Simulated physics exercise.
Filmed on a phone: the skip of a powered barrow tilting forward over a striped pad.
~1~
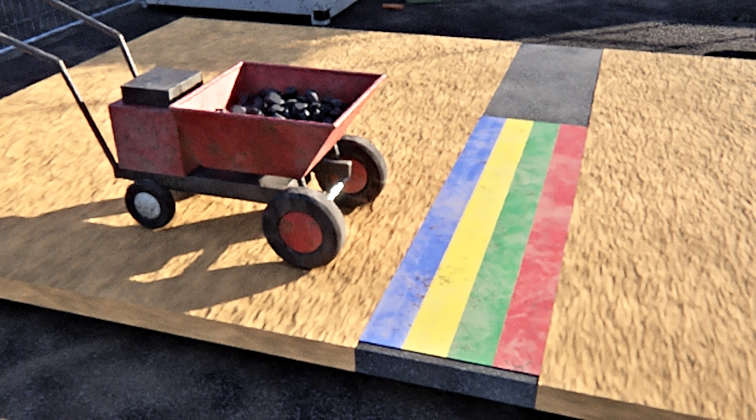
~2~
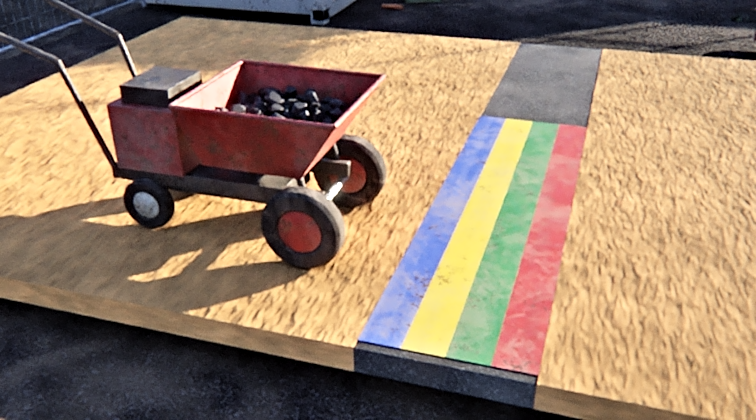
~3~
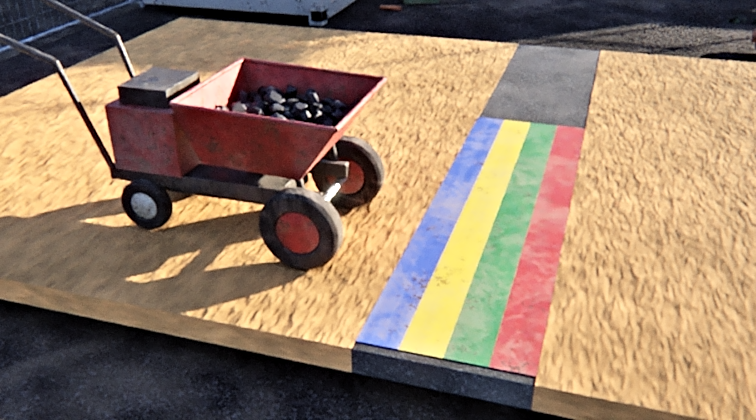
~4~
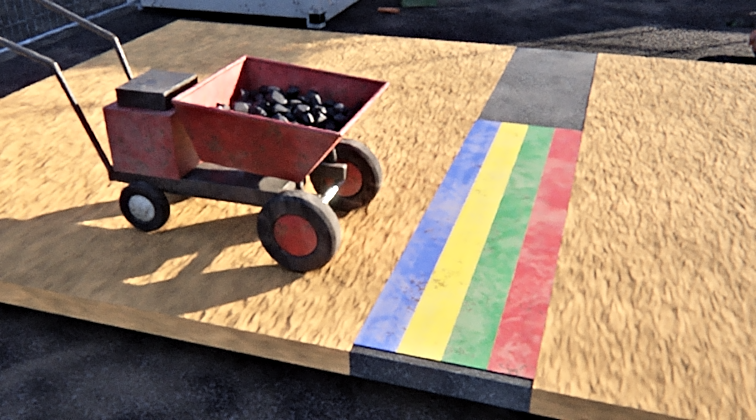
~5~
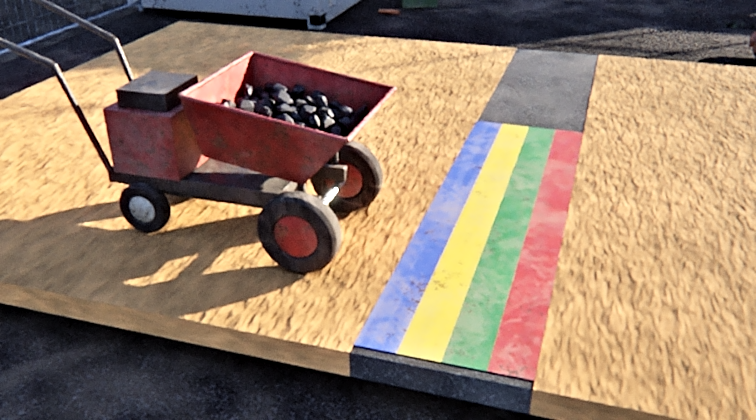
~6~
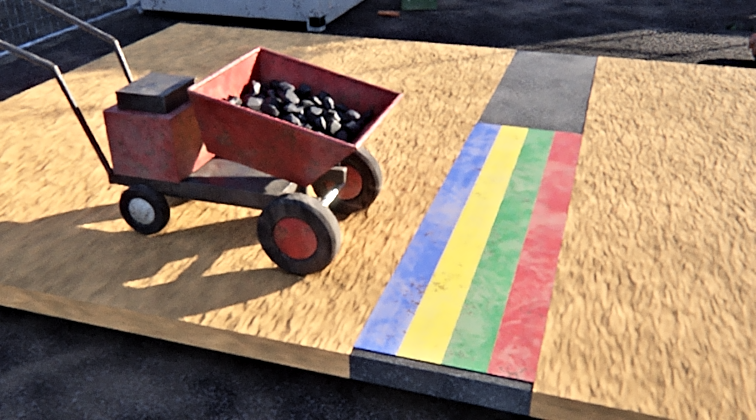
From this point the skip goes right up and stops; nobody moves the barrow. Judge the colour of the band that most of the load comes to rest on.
Most of it rests on the yellow band.
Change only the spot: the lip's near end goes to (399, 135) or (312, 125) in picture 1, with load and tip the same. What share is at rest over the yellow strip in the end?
Result: Try 1 = 0 %, try 2 = 30 %.
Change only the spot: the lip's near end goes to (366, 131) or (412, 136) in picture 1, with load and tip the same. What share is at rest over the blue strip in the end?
That comes to some 0 in a hundred for the first try and some 0 in a hundred for the second.
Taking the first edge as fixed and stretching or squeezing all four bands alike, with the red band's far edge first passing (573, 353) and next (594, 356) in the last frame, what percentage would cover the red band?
0 and 0 percent, roughly.
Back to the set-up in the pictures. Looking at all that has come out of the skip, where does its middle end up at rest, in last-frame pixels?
Somewhere close to (471, 253) in the last picture.
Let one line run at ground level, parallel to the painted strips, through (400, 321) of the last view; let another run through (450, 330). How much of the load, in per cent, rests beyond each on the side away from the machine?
The first comes to 80 per cent, the second to 40 per cent.
Shortly afterwards, skip tipped steeply; the whole lot in the skip.
Next, skip tipped steeply; all but a few in the skip; only a few over the blue strip; only a few over the yellow strip.
Some moments later, skip tipped right over; near a third in the skip; only a few over the blue strip; near a third over the yellow strip; near a quarter over the green strip; a little over the red strip; only a few off the paint.
In the end, skip tipped right over; a little in the skip; a little over the blue strip; near a third over the yellow strip; near a quarter over the green strip; a little over the red strip; only a few off the paint.
